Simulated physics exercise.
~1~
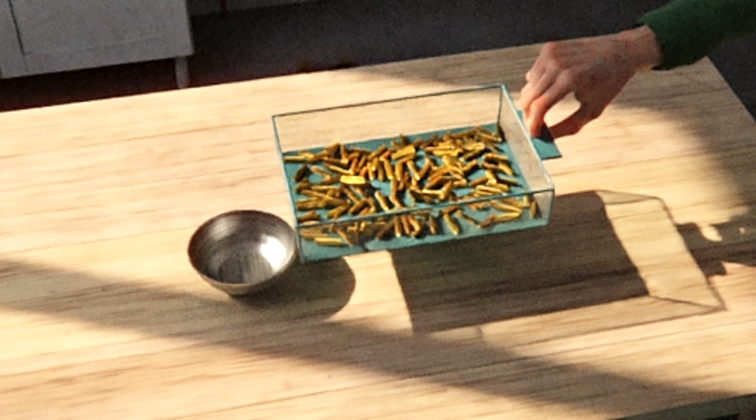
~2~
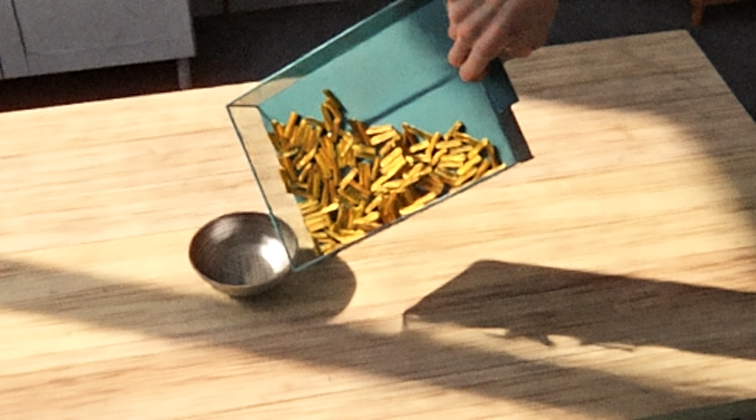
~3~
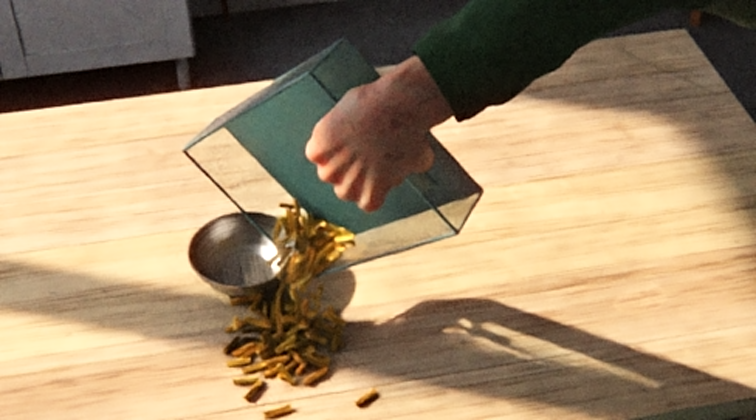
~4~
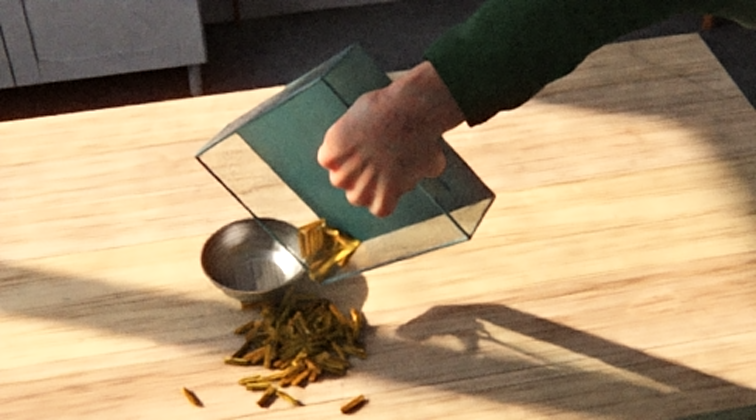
On a wooden table, a hand tips pasta from a clear tray, spilling most beside a bowl.
